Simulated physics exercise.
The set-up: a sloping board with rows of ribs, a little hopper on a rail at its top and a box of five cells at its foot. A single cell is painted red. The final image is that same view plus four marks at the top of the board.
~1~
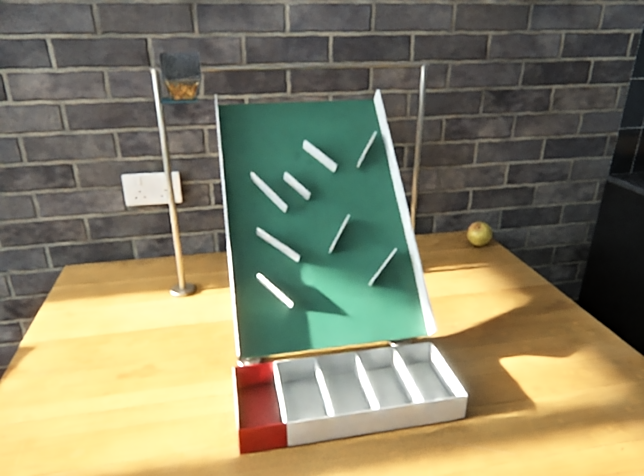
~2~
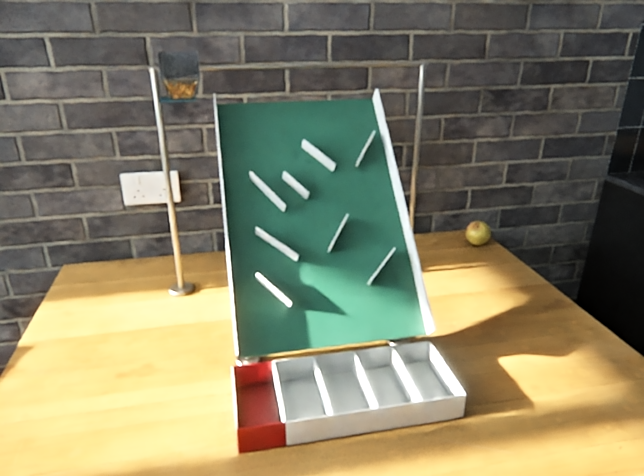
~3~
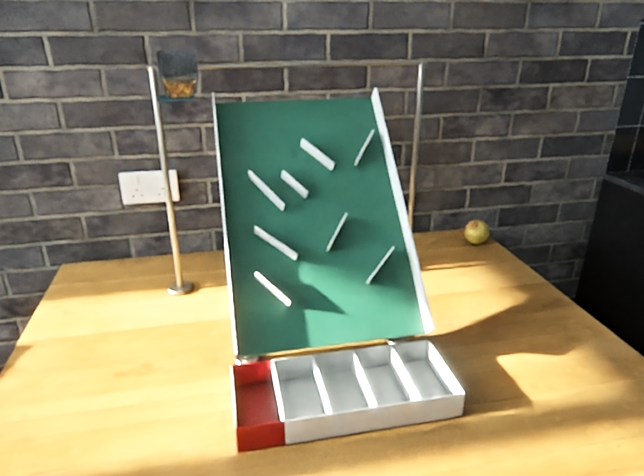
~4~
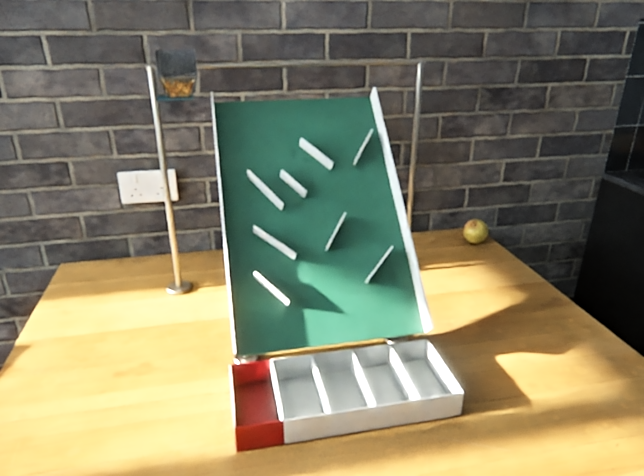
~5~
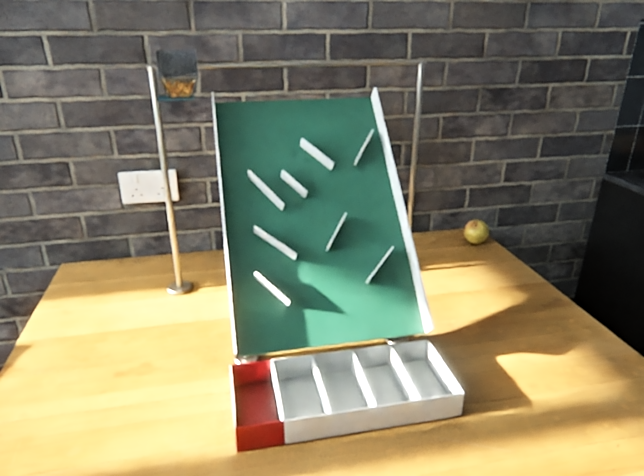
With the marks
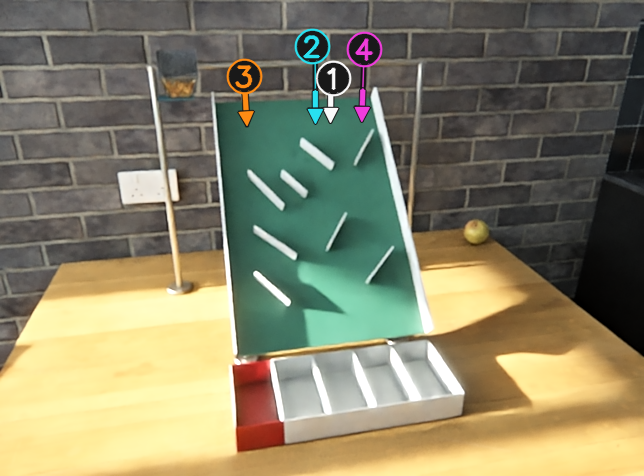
Green sloping board with white ribs standing still above a five-cell box, its leftmost cell red, against a grey brick wall.
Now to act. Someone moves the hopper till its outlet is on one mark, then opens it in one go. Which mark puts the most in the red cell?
Choose 3.
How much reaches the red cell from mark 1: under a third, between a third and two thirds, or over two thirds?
Under a third.
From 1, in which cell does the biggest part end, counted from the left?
It is the third one.
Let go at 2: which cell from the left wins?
It is the third one.
On the marked copy, mark 1 meets the board at (330, 117); mark 2 meets the board at (315, 118); mark 3 meets the board at (246, 120); mark 4 meets the board at (361, 116).
For mark 1, none in the red cell, all in other cells.
For mark 2, none in the red cell, nearly all in other cells.
For mark 3, about a third in the red cell, about two thirds in other cells, a stray few outside the box.
For mark 4, a stray few in the red cell, nearly all in other cells.
